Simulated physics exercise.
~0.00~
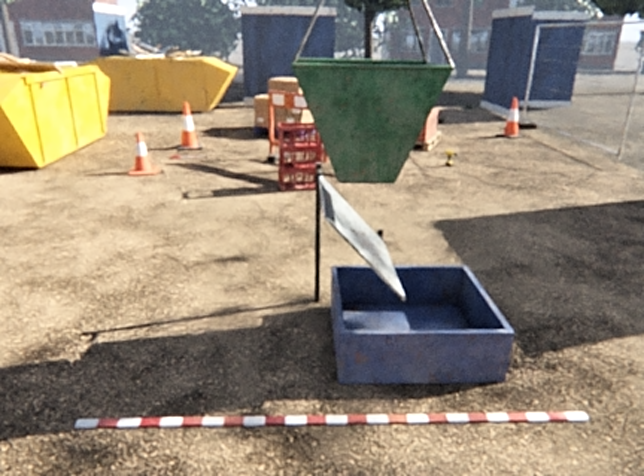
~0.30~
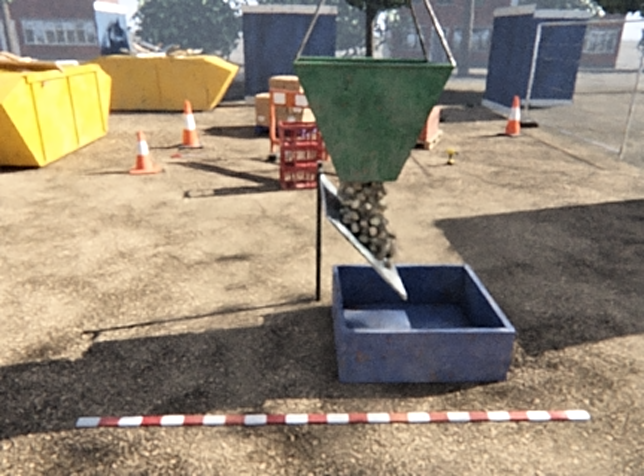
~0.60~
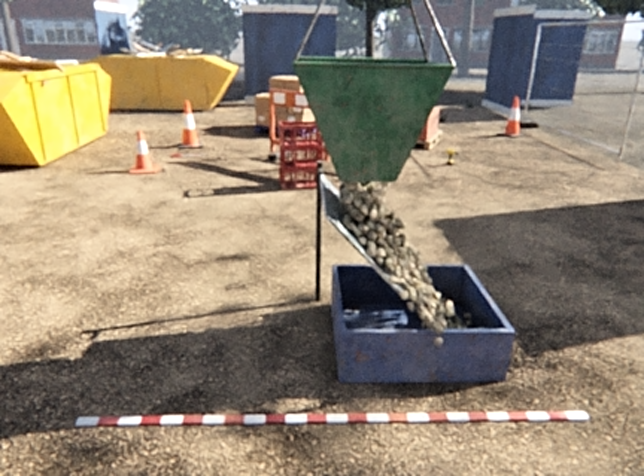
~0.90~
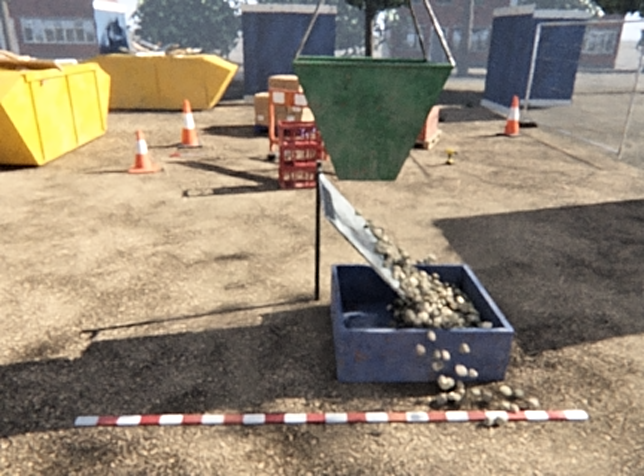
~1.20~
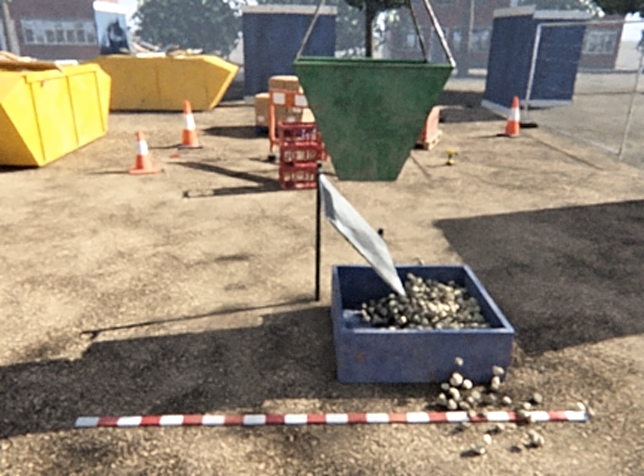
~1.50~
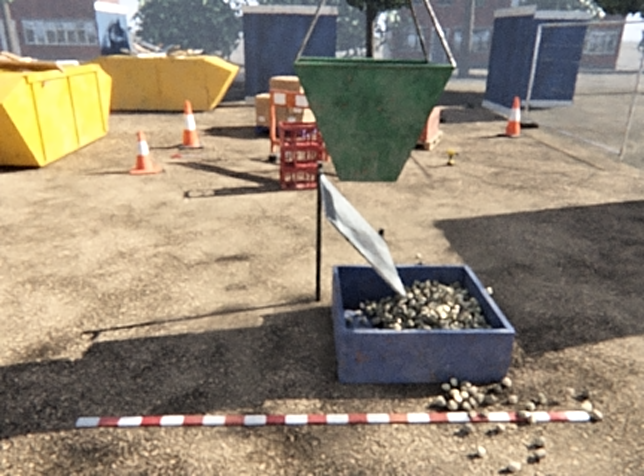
Stones drop from a green hopper, slide into a blue bin, and some spill beside it.
